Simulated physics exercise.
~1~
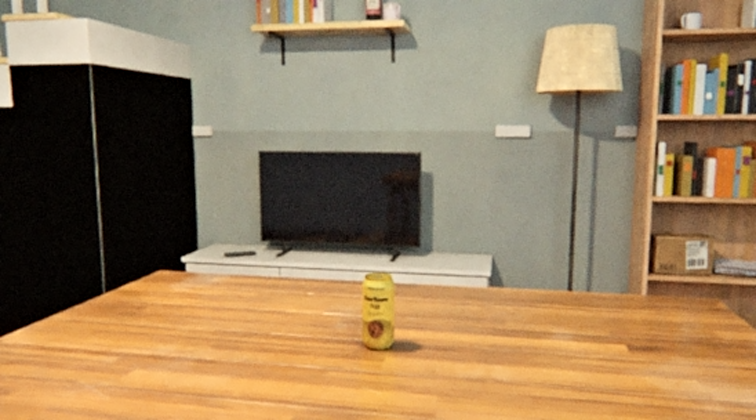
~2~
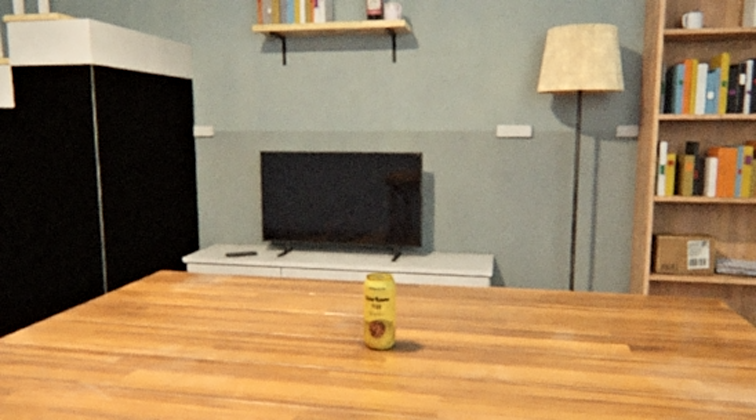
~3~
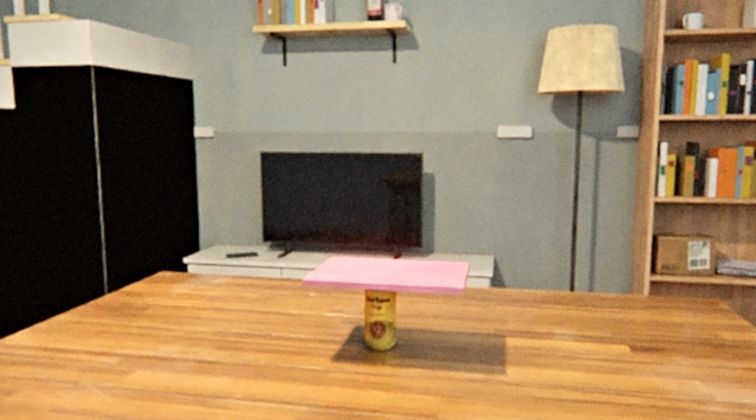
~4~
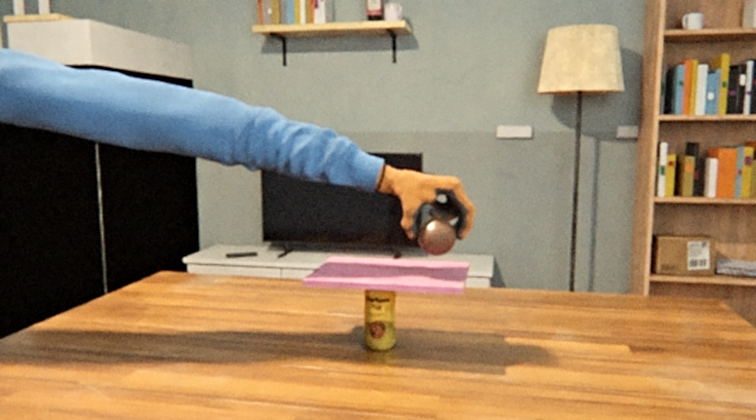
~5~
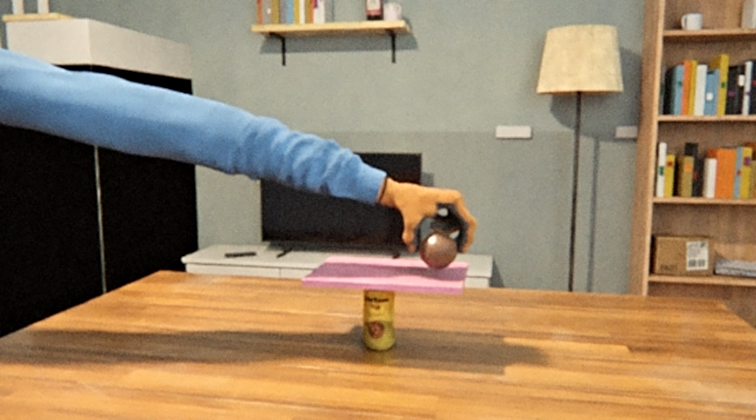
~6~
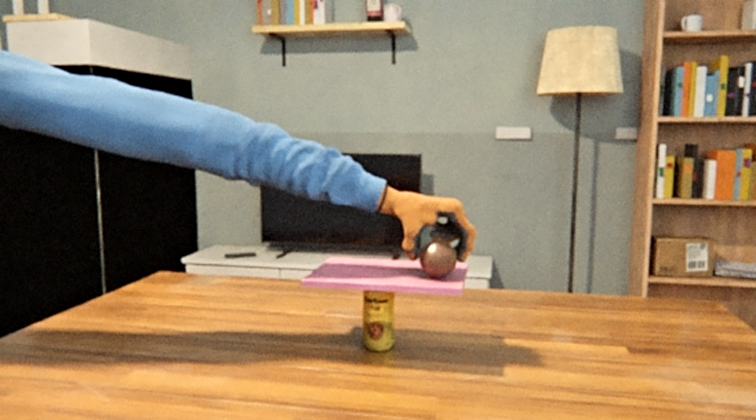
A pink board appears atop a yellow can, and a hand lowers a round brown object onto its right side.
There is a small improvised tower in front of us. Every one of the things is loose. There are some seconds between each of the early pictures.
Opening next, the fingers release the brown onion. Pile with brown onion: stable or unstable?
Unstable.
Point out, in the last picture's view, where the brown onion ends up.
Close to pixel (465, 342).
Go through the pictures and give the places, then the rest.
In the first picture, the last thing is not in view yet.
In the second picture, the last thing is not in view yet.
In the third picture, the last thing is not in view yet; pink board (391, 274).
The fourth picture shows coming down; brown onion (437, 237); pink board (391, 274).
The fifth picture shows coming down; brown onion (438, 250); pink board (390, 274).
The sixth picture shows set down, still held; brown onion (438, 259); pink board (389, 274).
Then, 0.50 s after the last picture, brown onion now fallen; pink board tipped 62° from how it was.
Then, 0.70 s after the last picture, pink board tipped 62° from how it was; yellow can tipped 6° from how it was.
Then, 0.90 s after the last picture, pink board now fallen; yellow can tipped 57° from how it was.
Then, 1.00 s after the last picture, yellow can now fallen.
By the end, fallen, pink board, yellow can and brown onion. Seen from the same camera at the end, brown onion near (465, 343). The stack gives way.
